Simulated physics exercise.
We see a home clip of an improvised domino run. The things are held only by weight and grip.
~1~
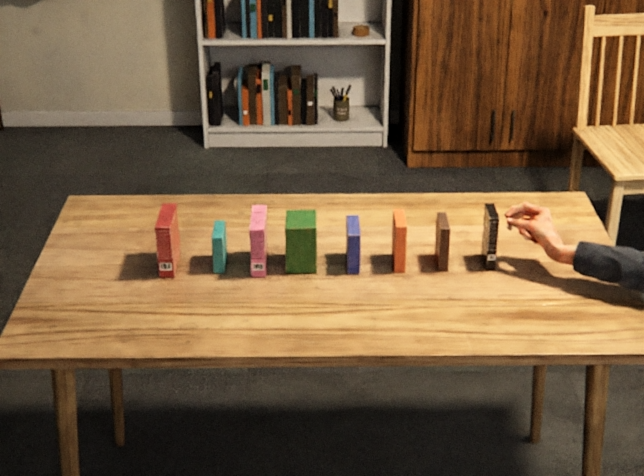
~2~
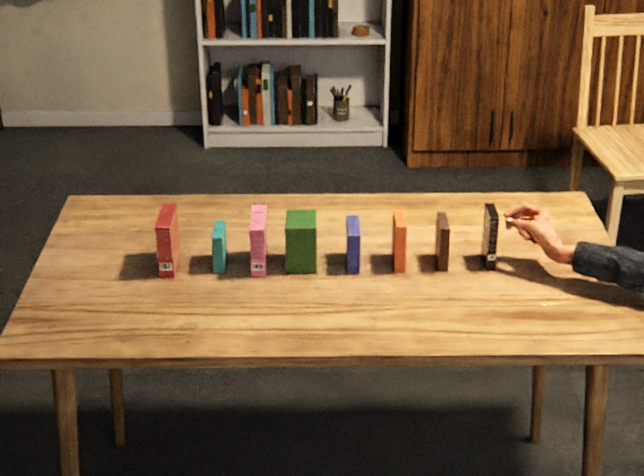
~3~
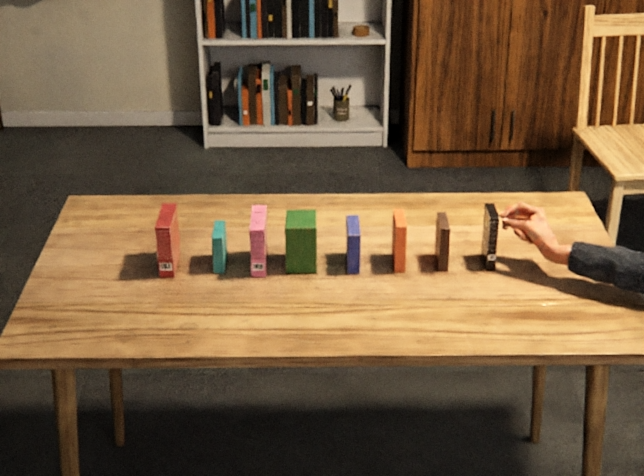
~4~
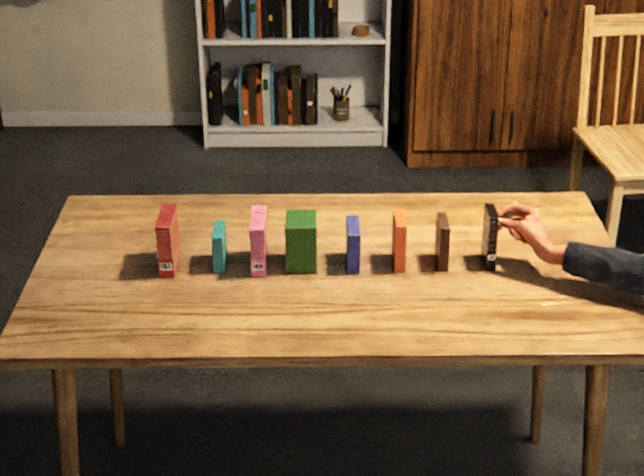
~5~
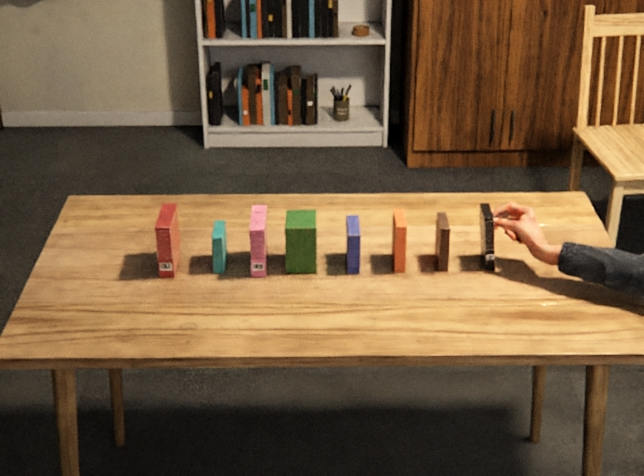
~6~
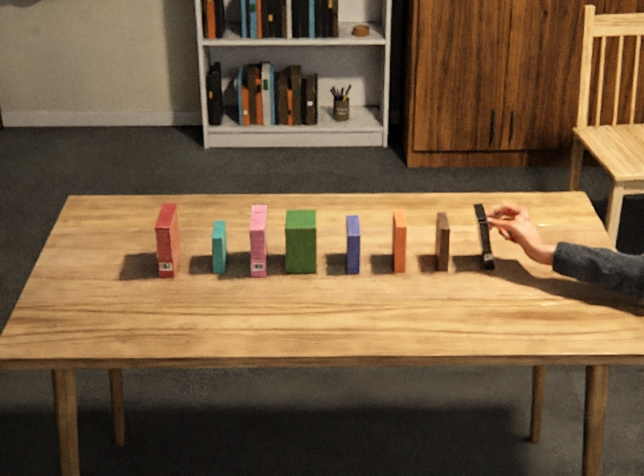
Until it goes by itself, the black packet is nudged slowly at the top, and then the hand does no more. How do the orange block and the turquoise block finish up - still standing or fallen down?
The orange block finishes fallen; the turquoise block finishes standing.
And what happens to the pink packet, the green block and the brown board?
The pink packet stays up, the green block stays up and the brown board tumbles.
Then, 0.60 s after the last picture, black packet 81° over; orange block tipped 7° from how it was near (396, 240); brown board tipped 49° from how it was.
Then, 0.80 s after the last picture, black packet 90° over; orange block tipped 59° from how it was near (374, 247); brown board tipped 74° from how it was; blue board tipped 24° from how it was.
At rest, tipped over on the table, brown board, orange block and blue board; the other 3 in place. Seen from the same camera at the end, orange block near (372, 251), turquoise block near (220, 247).
